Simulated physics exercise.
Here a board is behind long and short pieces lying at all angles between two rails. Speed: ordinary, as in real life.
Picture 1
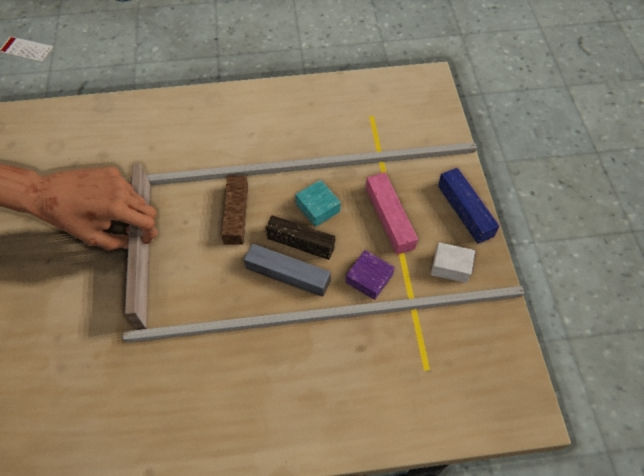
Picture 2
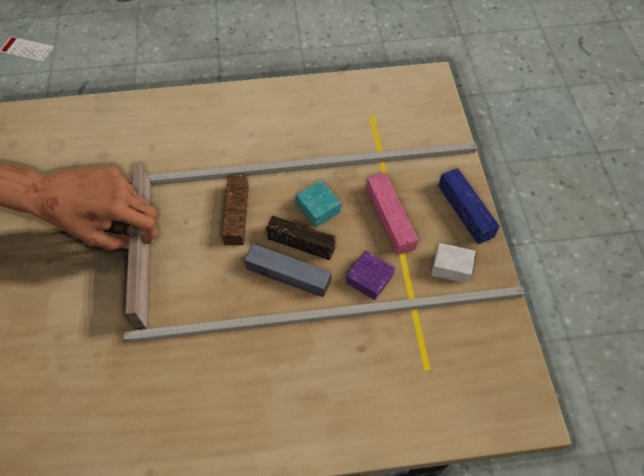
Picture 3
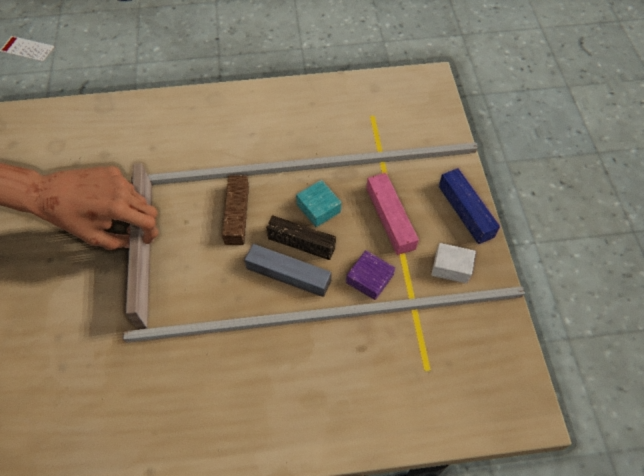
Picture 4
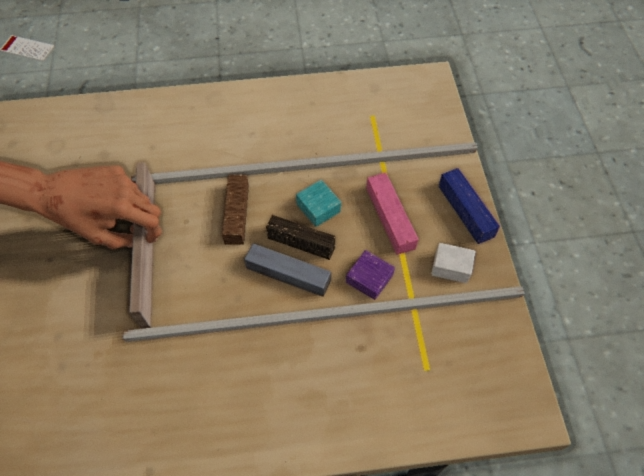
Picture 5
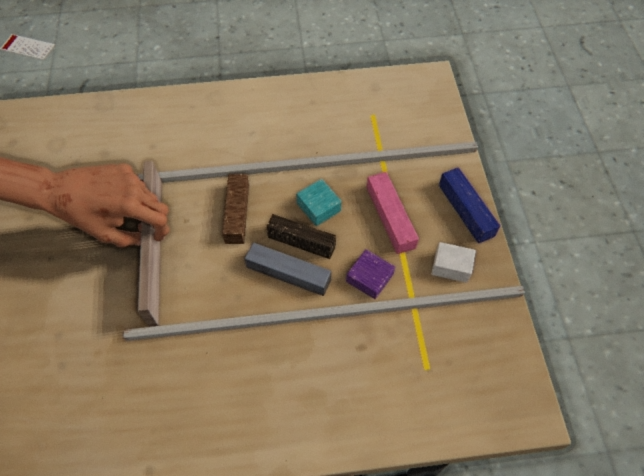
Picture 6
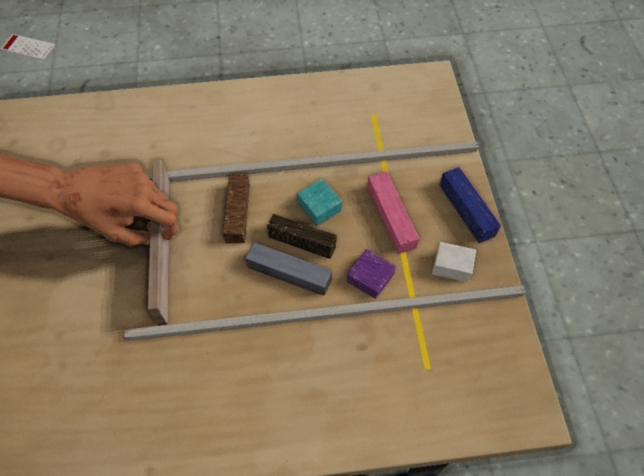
On a wooden tabletop between two grey rails, a hand holds an upright board at the left and slides it slightly right towards brown, black, grey, turquoise, purple, pink, white and blue pieces, which stay still around a yellow tape line.
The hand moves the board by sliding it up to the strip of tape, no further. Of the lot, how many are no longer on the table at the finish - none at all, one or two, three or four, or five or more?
By the finish, none at all are off it.
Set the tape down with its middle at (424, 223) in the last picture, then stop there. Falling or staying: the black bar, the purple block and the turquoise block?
OK, so the black bar stays where it is, the purple block stays where it is, and the turquoise block? It stays where it is.
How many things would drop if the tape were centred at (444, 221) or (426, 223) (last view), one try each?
Counts: 3, 1.
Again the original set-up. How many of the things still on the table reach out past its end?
Count of overhanging things: 1.
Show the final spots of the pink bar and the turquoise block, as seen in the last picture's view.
First object: (463, 203); second object: (431, 186).
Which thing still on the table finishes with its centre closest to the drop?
The blue bar.
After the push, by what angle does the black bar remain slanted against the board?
It works out to near 5°.
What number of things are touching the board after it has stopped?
At rest, 2 are in contact.
A little later, none off yet; blue bar at rest near (469, 204); white block at rest near (454, 262); pink bar at rest near (392, 212).
Next, none off yet; blue bar at rest near (469, 204); white block at rest near (454, 262); pink bar shifted a little near (404, 210).
When it is over, the number that fall off is zero.
